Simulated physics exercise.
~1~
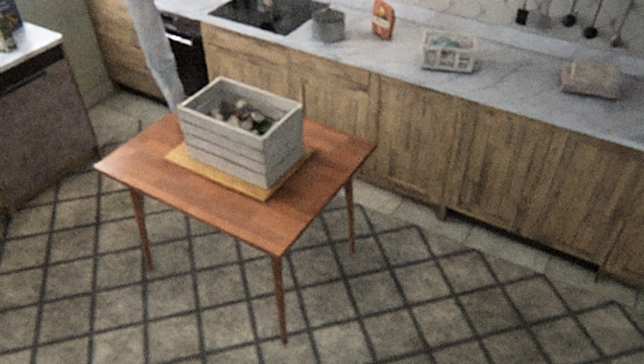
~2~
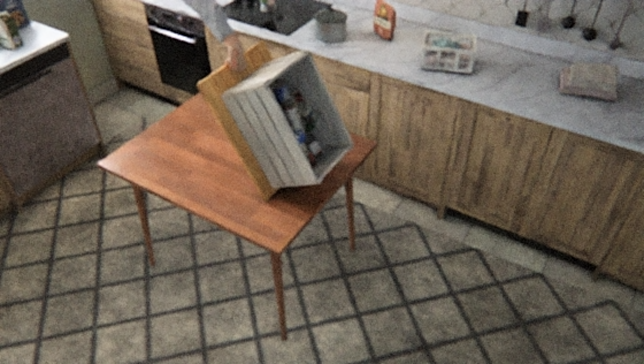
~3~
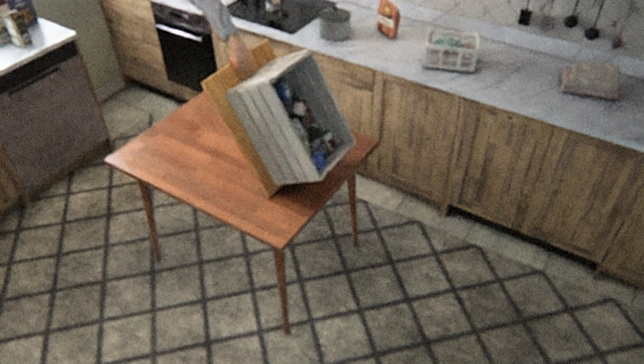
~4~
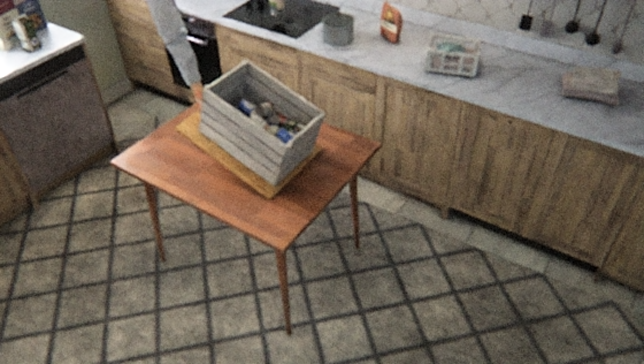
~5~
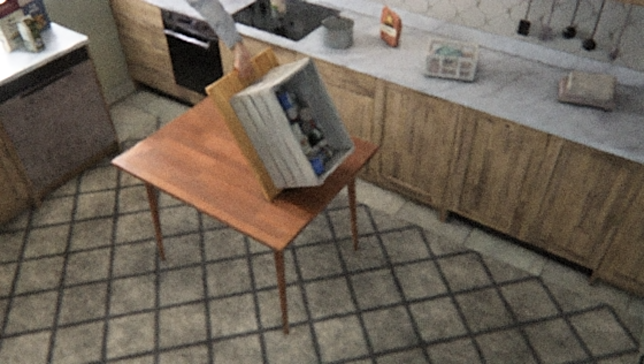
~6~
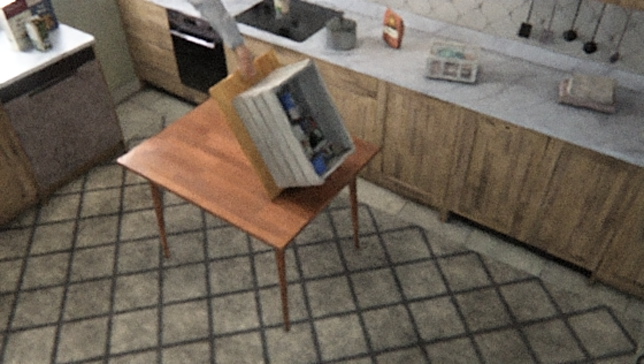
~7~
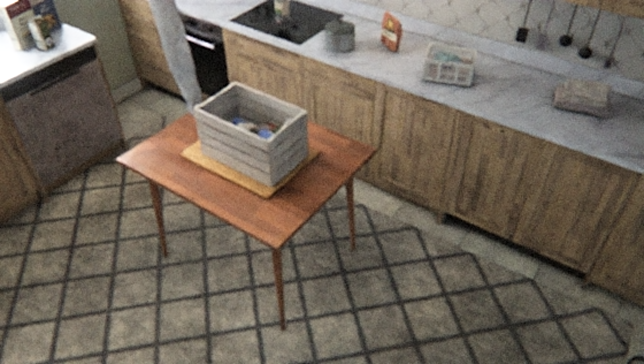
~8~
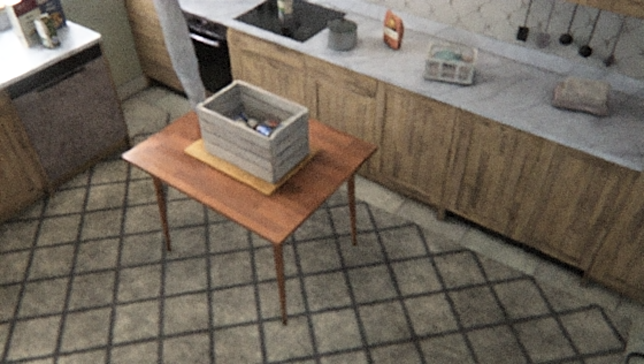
In a kitchen with wooden cabinets and a diamond-patterned floor, a white slatted tub holding a jumble of small items sits on a board on a wooden table. A pale arm reaches in from behind, and the board and tub are tipped together steeply to the right, showing the pieces inside. They stay tilted for a moment, then sink most of the way back down. The arm raises them to the same steep slant again and holds them there. Finally the board is lowered flat, and the tub rests upright with its contents still inside.
